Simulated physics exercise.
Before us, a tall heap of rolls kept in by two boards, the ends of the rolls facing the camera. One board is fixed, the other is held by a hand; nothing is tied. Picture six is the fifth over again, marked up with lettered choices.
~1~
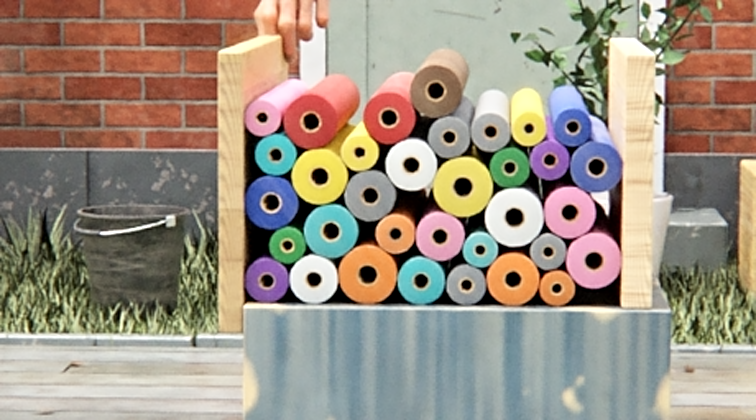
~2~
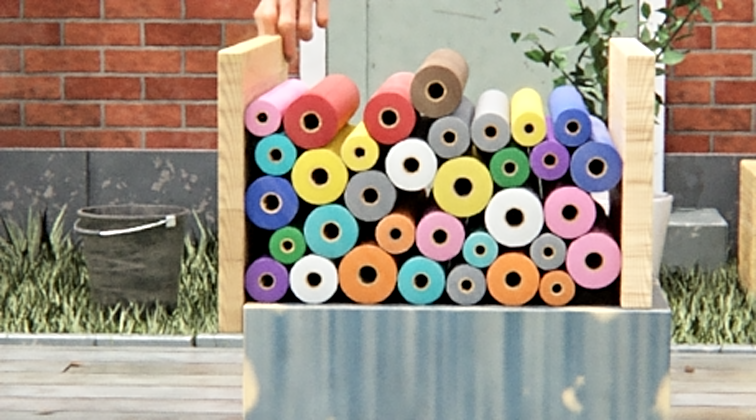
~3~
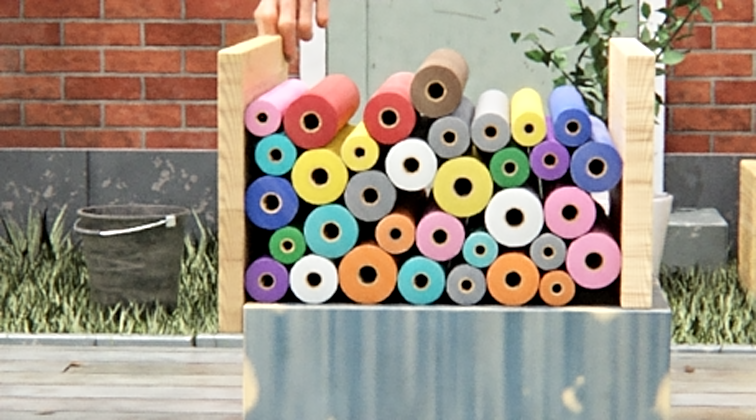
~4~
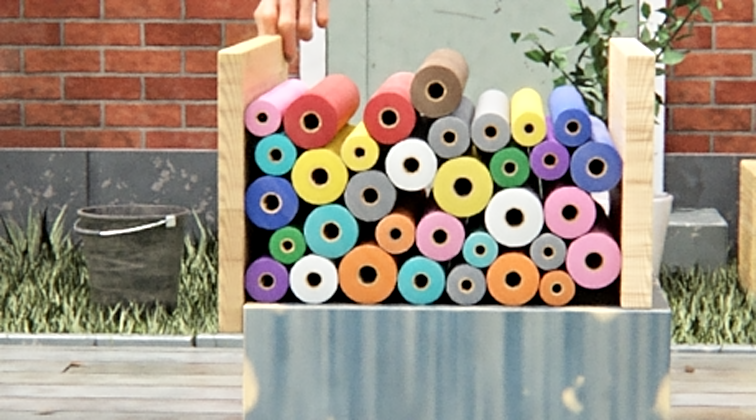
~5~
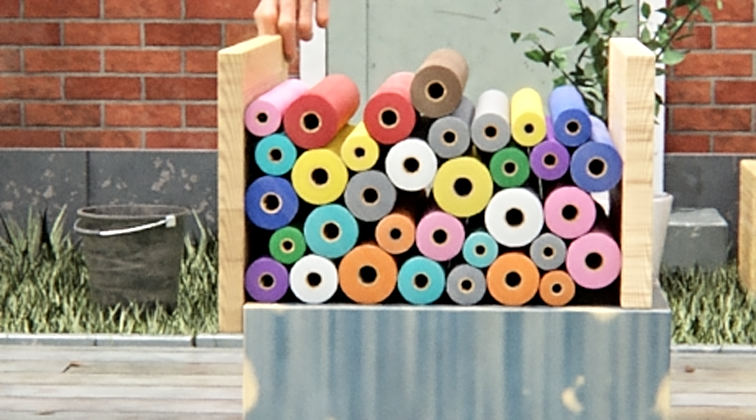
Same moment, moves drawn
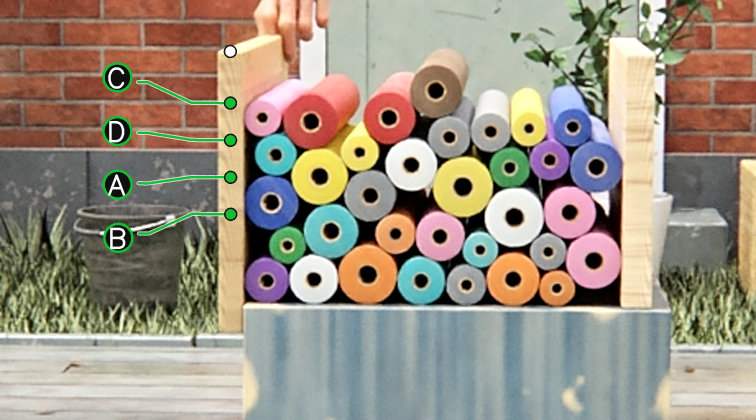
The clip shows a tall heap of multicoloured rolls, their ends facing the camera, stacked between two upright wooden boards on a weathered base, while a hand stays at the top of the left board and nothing visibly moves.
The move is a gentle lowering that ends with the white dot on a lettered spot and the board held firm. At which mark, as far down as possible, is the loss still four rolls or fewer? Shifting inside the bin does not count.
Mark B is as low as it can go.
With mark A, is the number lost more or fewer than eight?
Fewer than eight.
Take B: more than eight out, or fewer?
It loses fewer than eight.
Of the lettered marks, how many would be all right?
Four of the four.
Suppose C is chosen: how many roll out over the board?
With C, none.
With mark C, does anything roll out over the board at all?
At C: No.
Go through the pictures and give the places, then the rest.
Side board (257, 171); a purple roll (267, 281); an orange roll (513, 280), in the first picture.
An orange roll (513, 280); a turquoise roll (480, 249), in the second picture.
A blue roll (271, 202); a white roll (412, 165), in the third picture.
A yellow roll (360, 153); a pink roll (262, 118), in the fourth picture.
Side board (257, 171); a purple roll (267, 281); an orange roll (513, 280), in the fifth picture.
On the copy, A at (231, 177); B at (231, 215); C at (231, 103); D at (231, 140); the white dot at (230, 52).
On B. First, top of the board (243, 138).
Then, top of the board (243, 213).
Finally, top of the board (243, 213), one out over the board.
By contrast, A none out over the board; C none out over the board; D none out over the board.
